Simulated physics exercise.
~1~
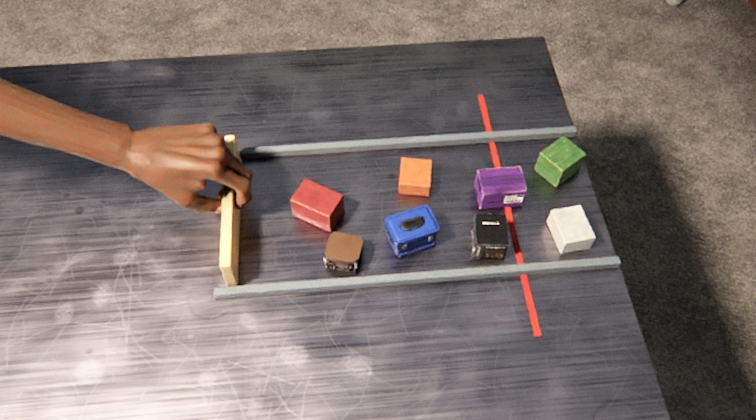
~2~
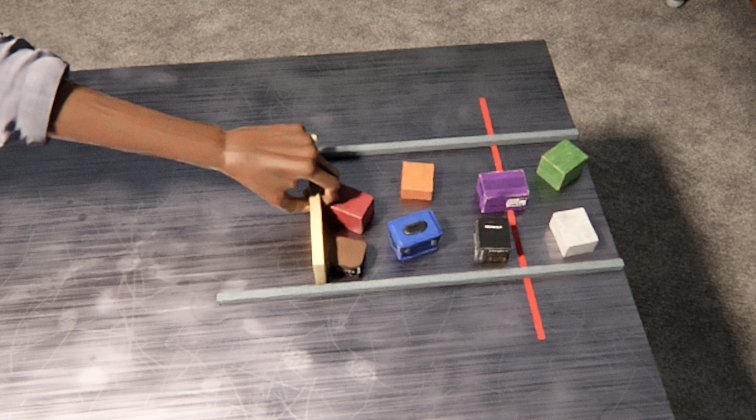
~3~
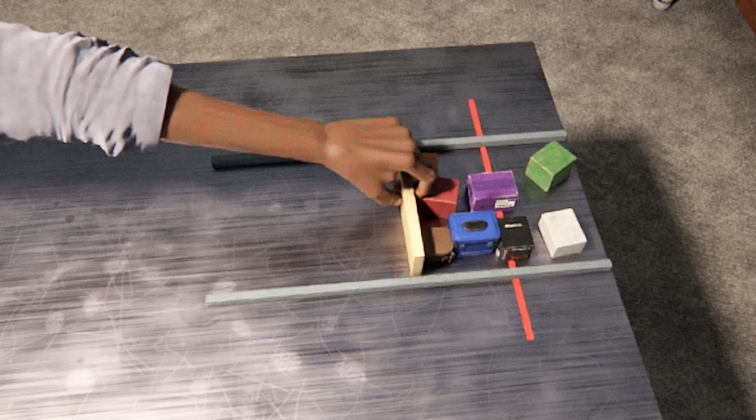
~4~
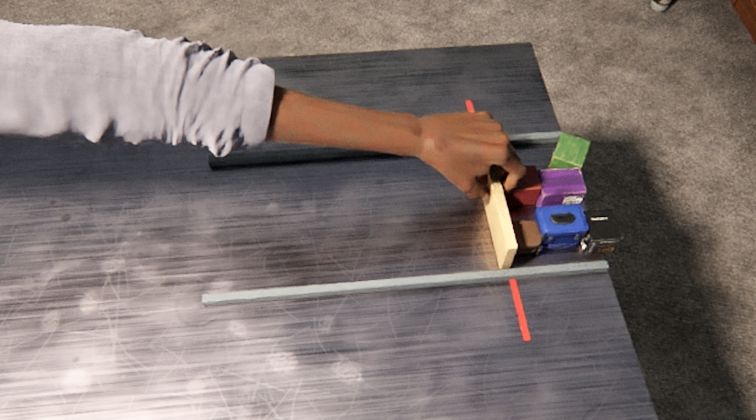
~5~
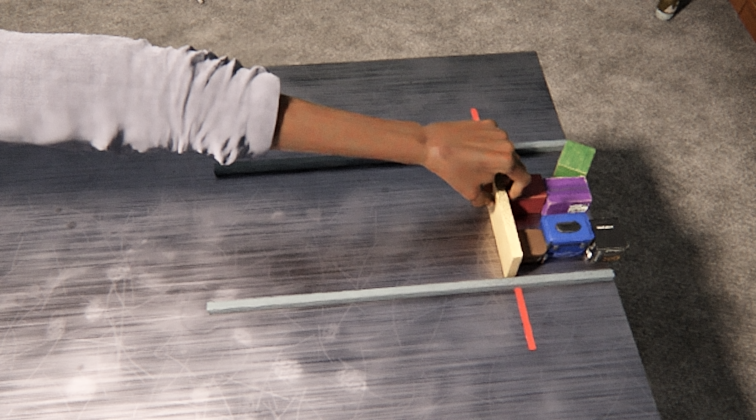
The clip shows a hand sliding an upright wooden board rightward between two rails, gathering small blocks and cases and pushing them past a red line. The white block drops off the table's end, and the board stops near the line with the others bunched at the edge.
